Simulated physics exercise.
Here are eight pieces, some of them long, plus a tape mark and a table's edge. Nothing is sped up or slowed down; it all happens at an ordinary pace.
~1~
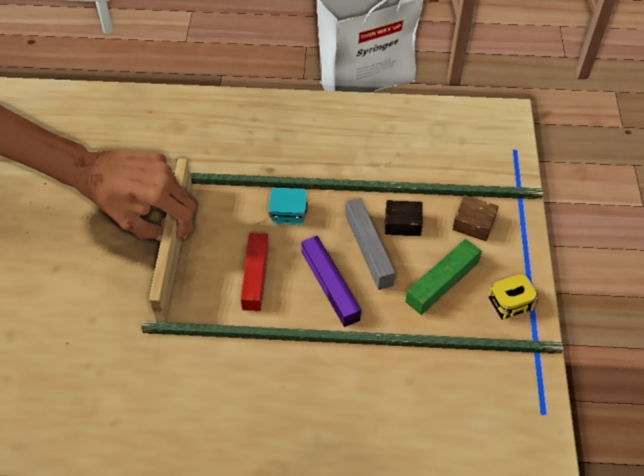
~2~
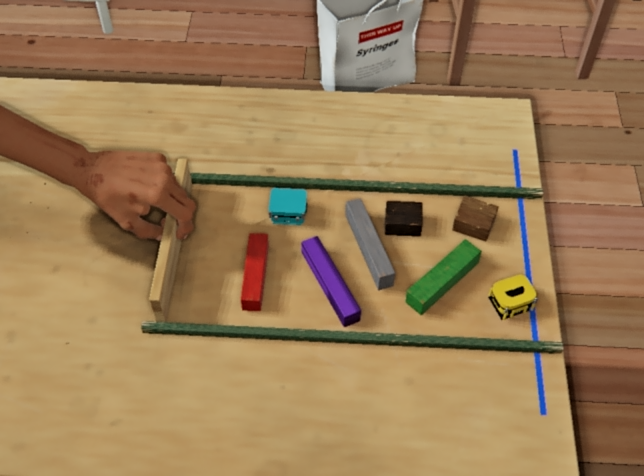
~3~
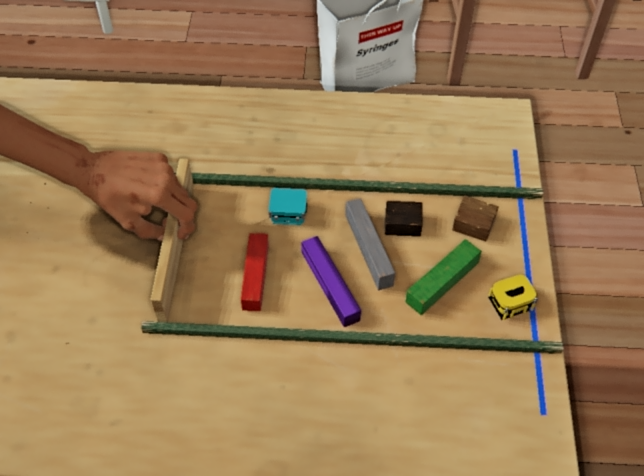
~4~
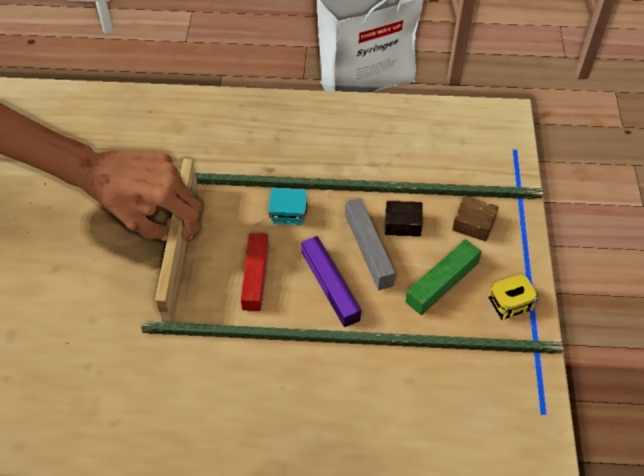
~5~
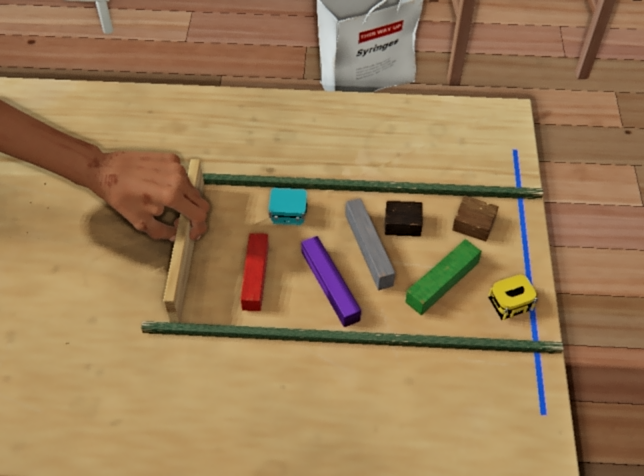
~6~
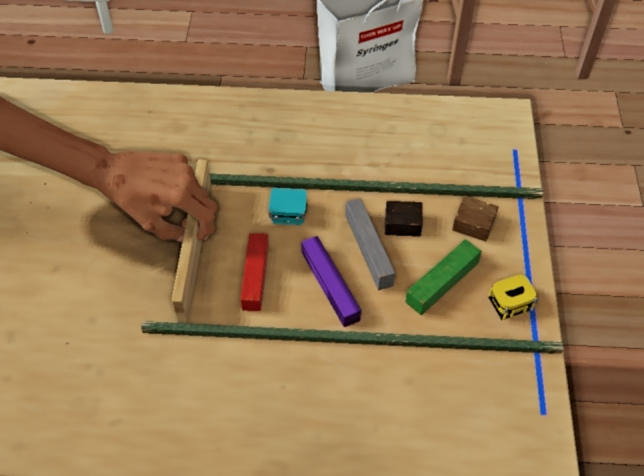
A hand slides a wooden board slightly right toward colored blocks, which stay still.
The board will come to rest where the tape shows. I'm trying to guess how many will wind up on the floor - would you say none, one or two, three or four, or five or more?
I would say five or more.
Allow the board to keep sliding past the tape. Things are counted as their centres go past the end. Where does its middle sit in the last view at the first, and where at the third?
I'd put the first at about (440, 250) and the next at about (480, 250).
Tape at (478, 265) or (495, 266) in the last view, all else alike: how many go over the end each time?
The first try gives 2, the second gives 4.
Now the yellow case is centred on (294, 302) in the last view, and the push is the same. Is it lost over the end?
Lab note: It goes off the edge.
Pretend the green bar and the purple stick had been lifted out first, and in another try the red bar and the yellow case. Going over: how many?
4 and 4.
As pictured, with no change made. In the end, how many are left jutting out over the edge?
The count is 1.
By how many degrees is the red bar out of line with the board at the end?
Close to 0°.
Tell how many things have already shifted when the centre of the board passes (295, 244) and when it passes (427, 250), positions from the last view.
Note: First position 3; second position 8.
Early on, none off yet; yellow case at rest near (513, 297); brown block at rest near (475, 219); green bar at rest near (444, 277).
Finally, the number that fall off is five or more; lost, purple stick, grey bar, black block, green bar, brown block and yellow case.
